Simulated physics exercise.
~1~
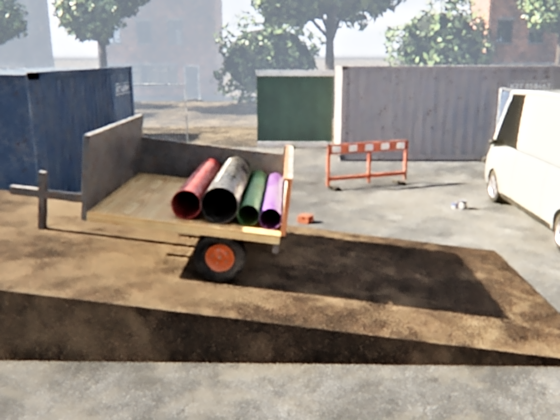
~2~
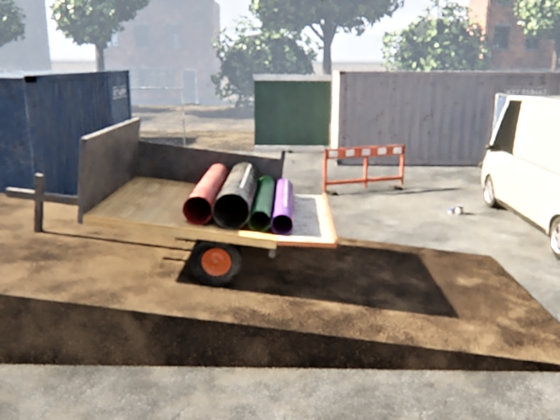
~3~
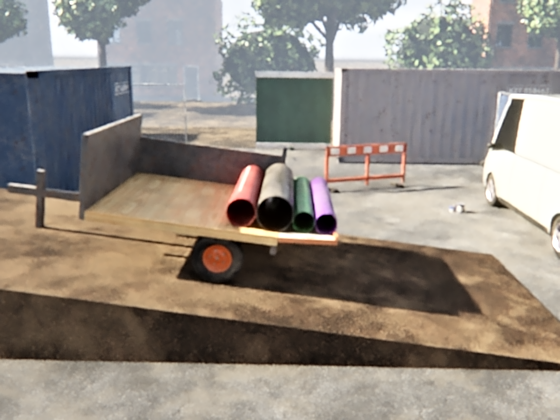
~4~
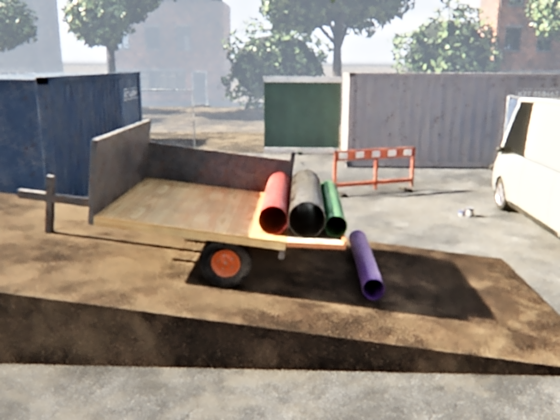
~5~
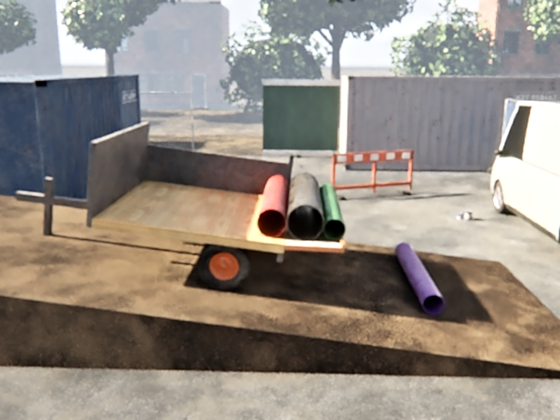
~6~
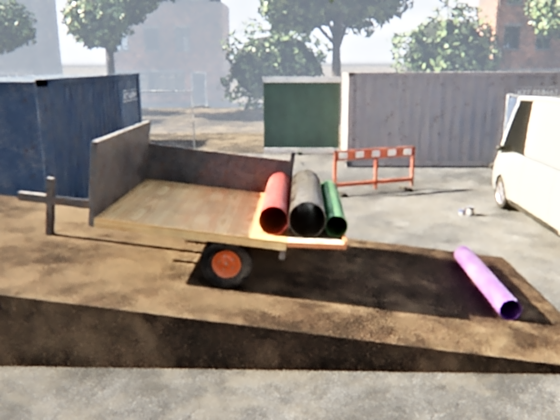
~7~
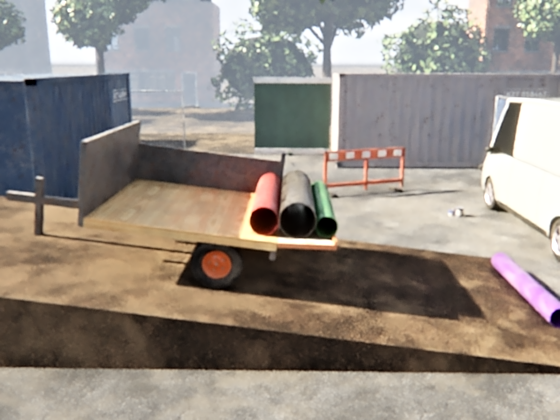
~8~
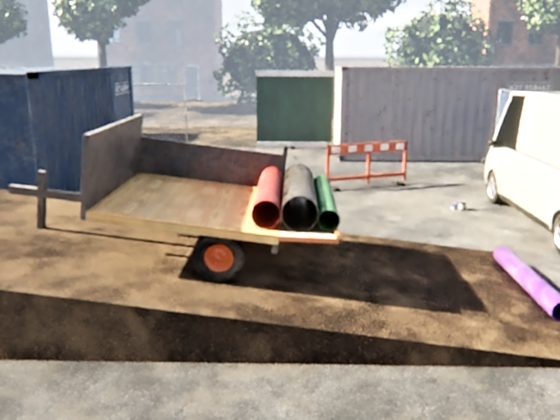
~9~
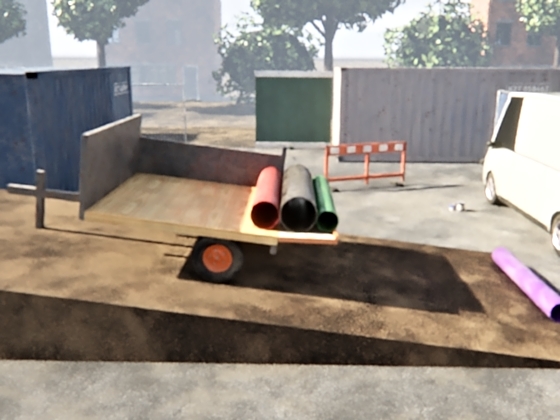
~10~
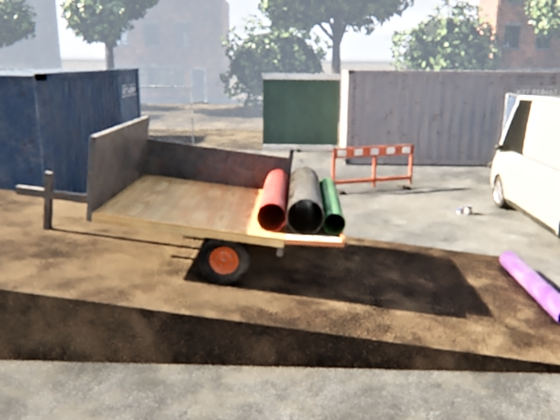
Four pipes roll right on a trailer, and the purple one drops off onto the ground.
